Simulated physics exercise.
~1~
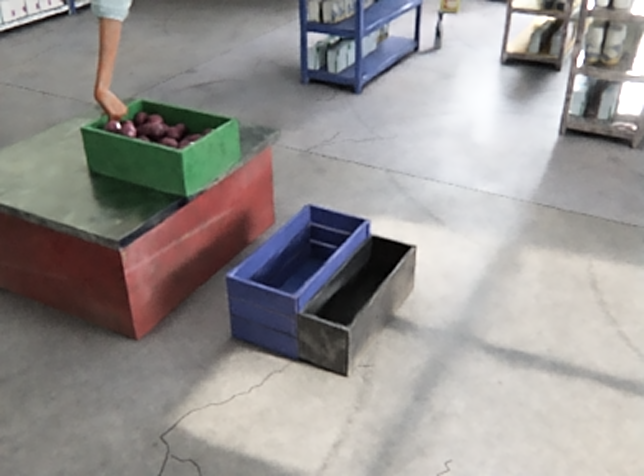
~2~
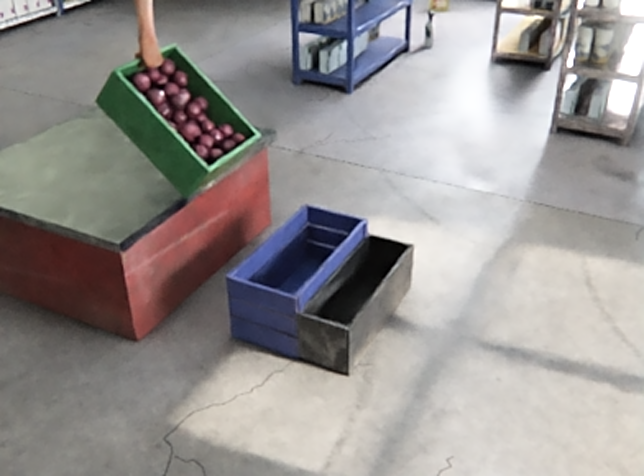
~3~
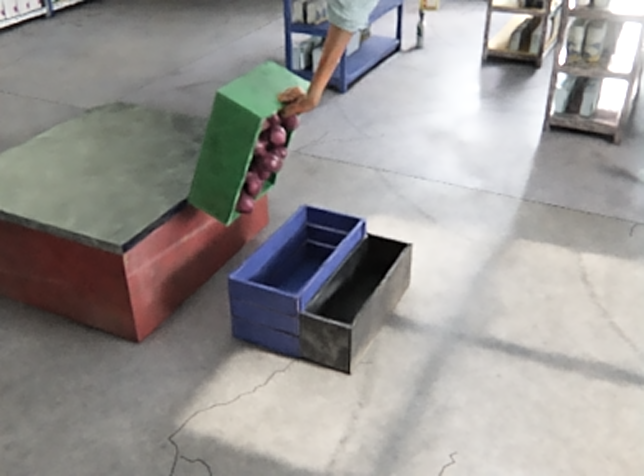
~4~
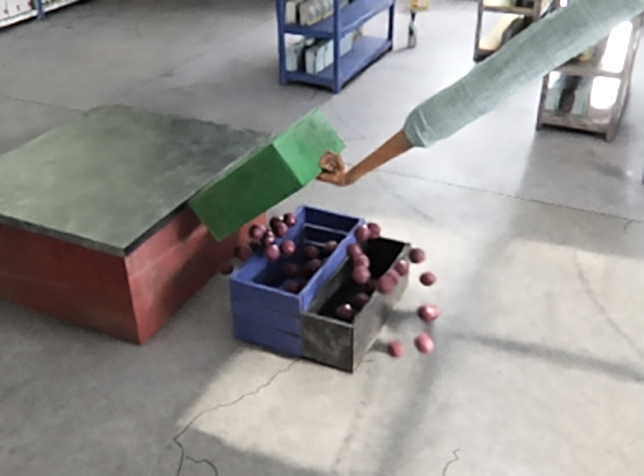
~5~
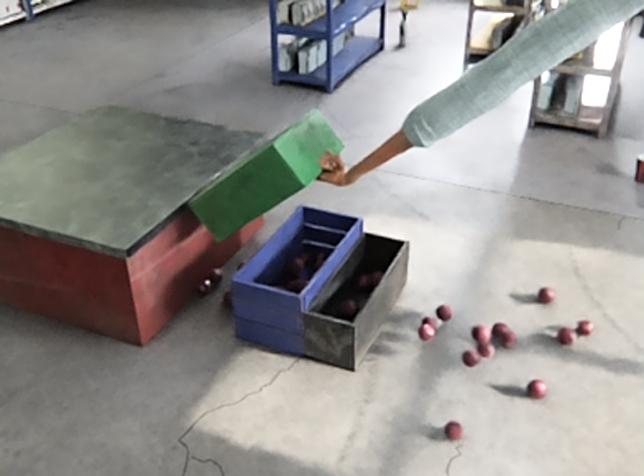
A concrete-floored storeroom with metal shelving along the back is seen from above at an angle, the view drifting slightly sideways. A green crate of dark red onions sits on a red bench with a dull green top, while a blue crate and a black one stand side by side on the floor to the right. A hand lifts and tilts the green crate over the bench's edge until it is past upside down. Onions pour into both crates, and some scatter across the floor. Finally, the hand holds the green crate still, with onions in both crates, several strewn to the right and a few beside the bench.
